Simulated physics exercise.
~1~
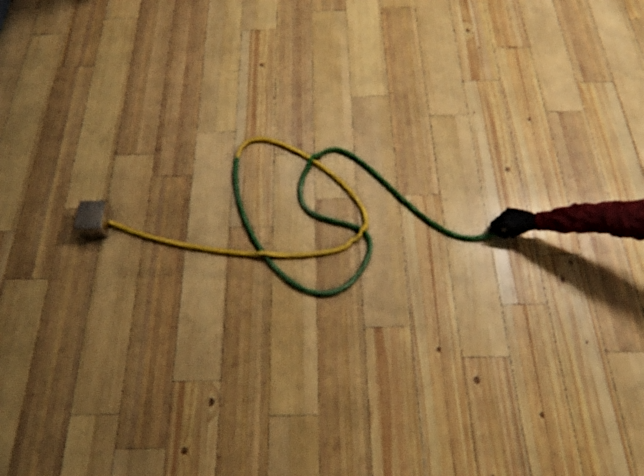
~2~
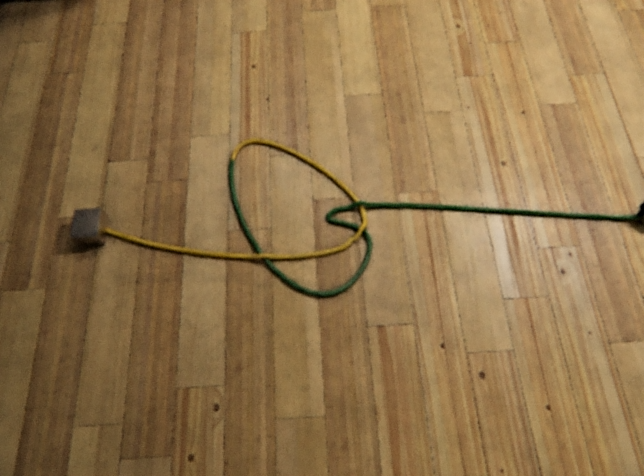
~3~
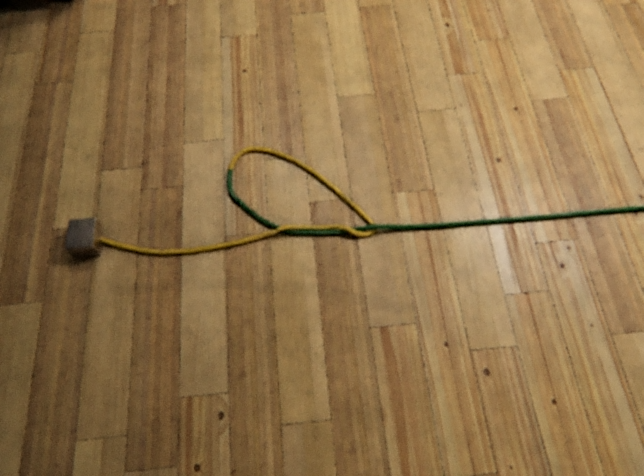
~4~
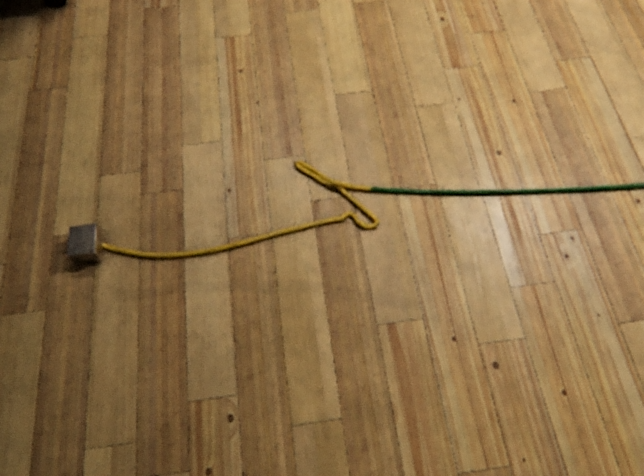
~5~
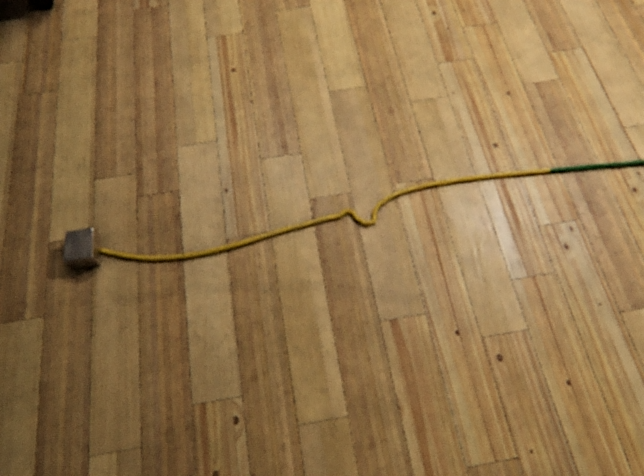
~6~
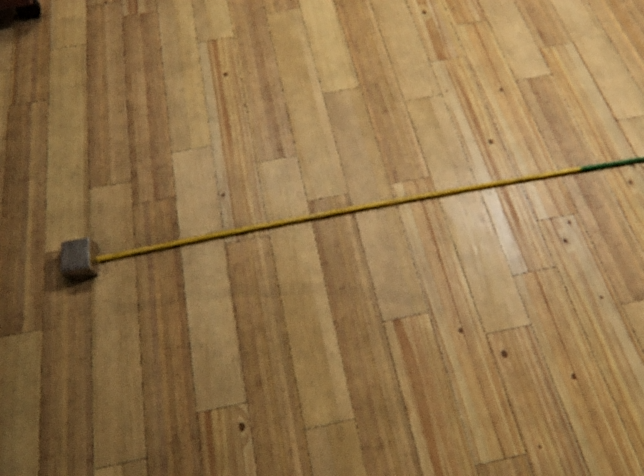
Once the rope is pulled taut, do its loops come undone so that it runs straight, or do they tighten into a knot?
The loops come undone, and the rope pulls out straight with no knot in it.
